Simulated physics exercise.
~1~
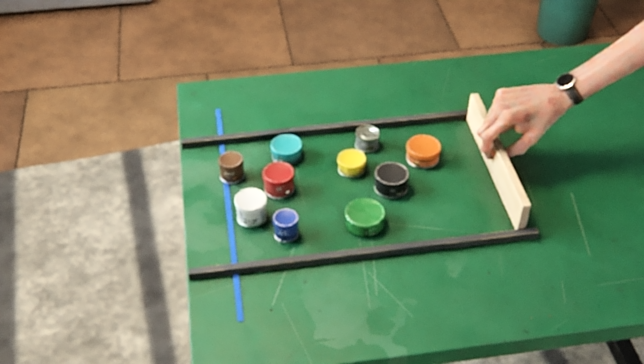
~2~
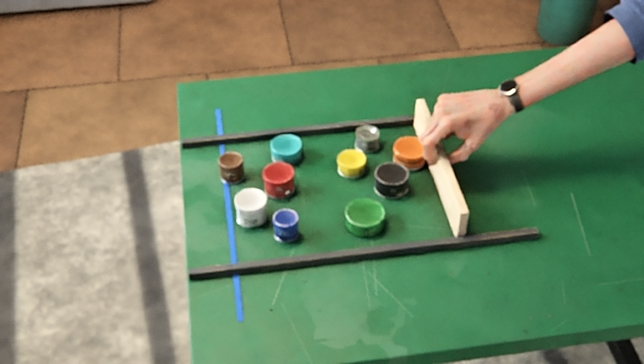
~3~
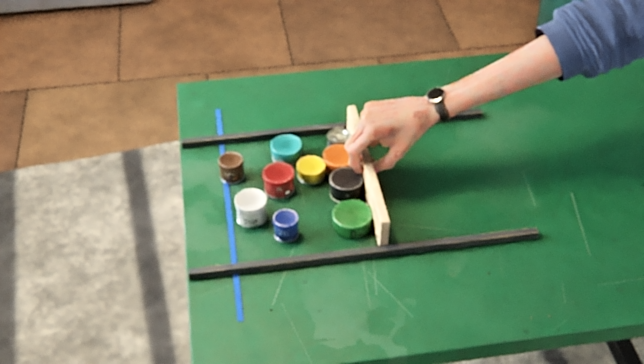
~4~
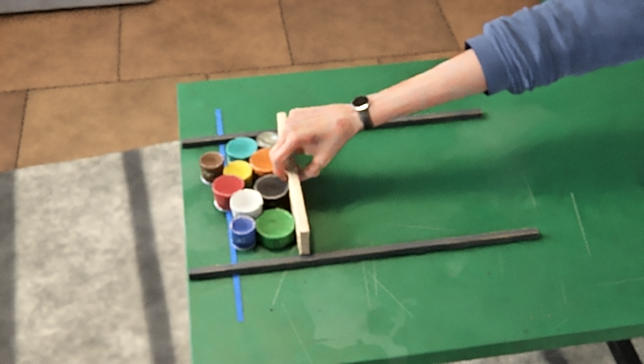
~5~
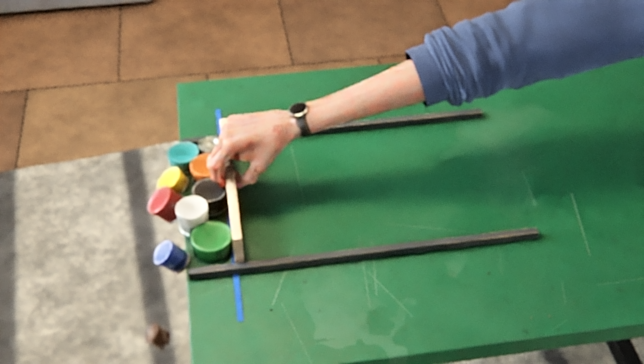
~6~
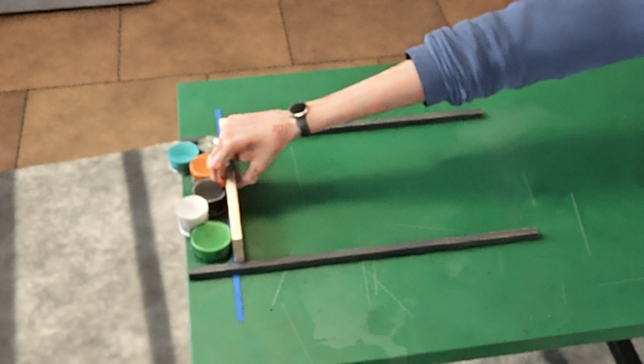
On a green table, a hand slides a board left, pushing four paint pots off the edge.
